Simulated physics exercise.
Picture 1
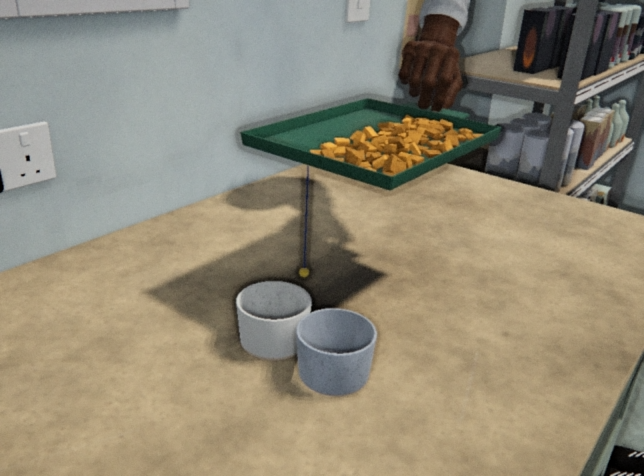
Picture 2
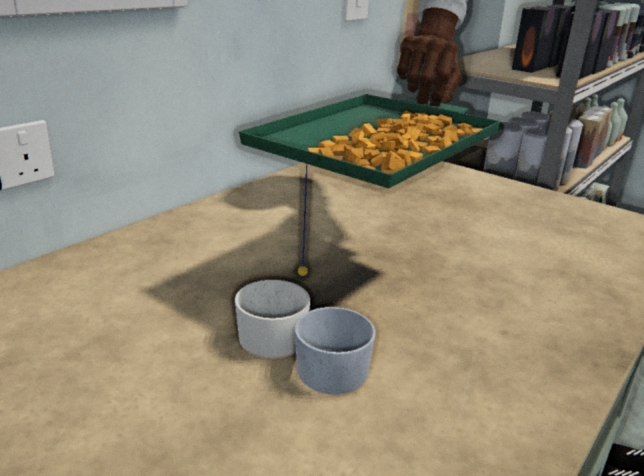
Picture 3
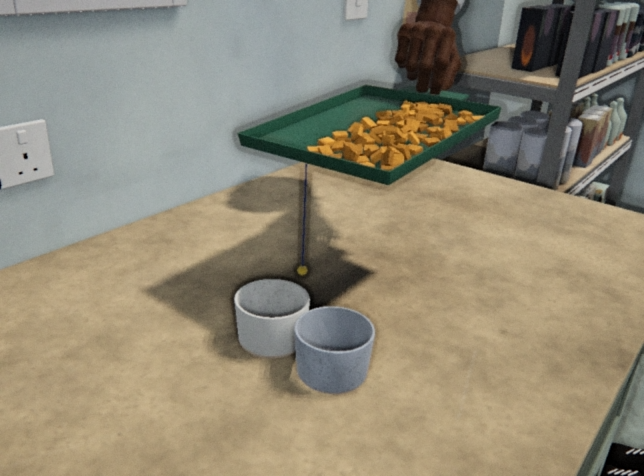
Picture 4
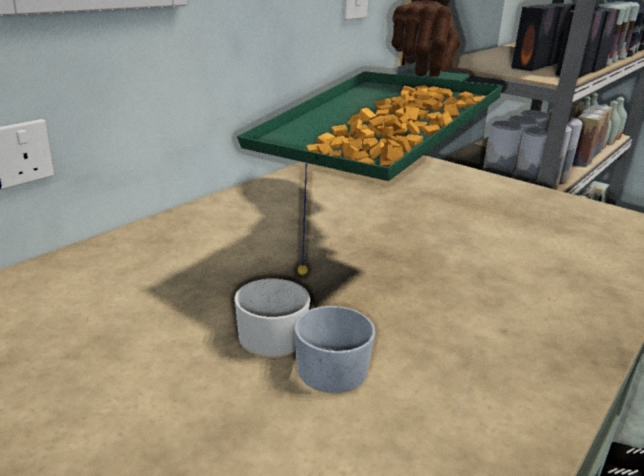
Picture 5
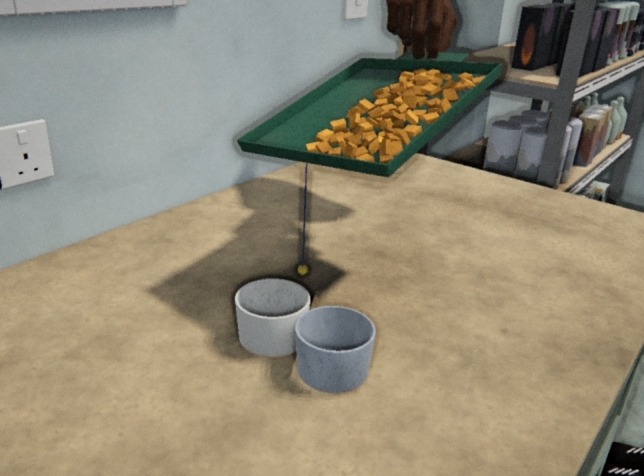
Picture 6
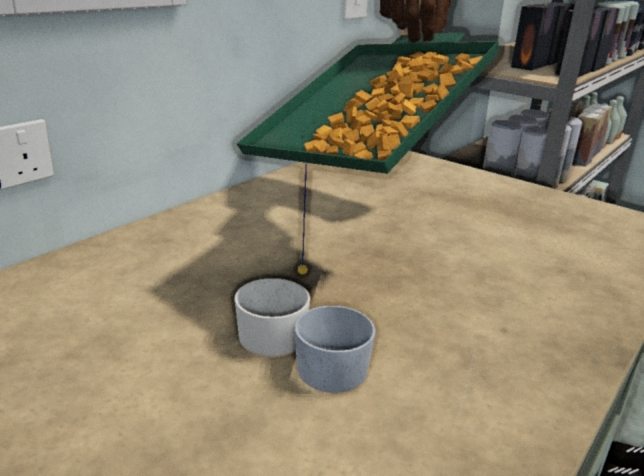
A hand steadily tilts a green tray of small orange pieces above two dishes.
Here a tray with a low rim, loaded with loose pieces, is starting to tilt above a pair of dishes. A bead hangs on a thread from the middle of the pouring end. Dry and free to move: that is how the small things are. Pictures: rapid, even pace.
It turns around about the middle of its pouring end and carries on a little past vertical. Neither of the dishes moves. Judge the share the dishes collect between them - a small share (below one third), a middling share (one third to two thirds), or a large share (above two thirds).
A small share.
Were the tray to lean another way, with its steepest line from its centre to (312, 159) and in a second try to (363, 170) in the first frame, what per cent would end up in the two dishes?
In order, some 60 % and some 40 %.
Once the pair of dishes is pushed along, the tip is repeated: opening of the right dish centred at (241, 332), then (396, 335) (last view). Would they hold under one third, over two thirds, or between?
Try 1 - below one third; try 2 - less than a third.
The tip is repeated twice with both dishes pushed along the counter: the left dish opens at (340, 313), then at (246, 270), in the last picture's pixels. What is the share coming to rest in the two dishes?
Close to 0 in a hundred, then close to 60 in a hundred.
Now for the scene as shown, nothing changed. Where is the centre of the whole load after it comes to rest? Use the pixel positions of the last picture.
Resting centre, last frame: Roughly (228, 313).
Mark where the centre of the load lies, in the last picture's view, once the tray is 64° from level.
Look around (290, 131) in the last picture.
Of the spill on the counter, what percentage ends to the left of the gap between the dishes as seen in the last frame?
Roughly 100 percent.
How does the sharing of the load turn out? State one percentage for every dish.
In the left dish you'd find about 20 % of the load, and in the right dish about 0 %.
Shortly afterwards, tray tipped steeply; all but a few on the tray; only a few in the air.
Next, tray tipped past a quarter turn; near a quarter on the tray; a little in the left dish; near half outside both; near a quarter in the air.
Some moments later, tray tipped past a quarter turn; near a quarter in the left dish; the bulk outside both.
In the end, tray tipped past a quarter turn; none at all in the right dish; near a quarter in the left dish; the bulk outside both.
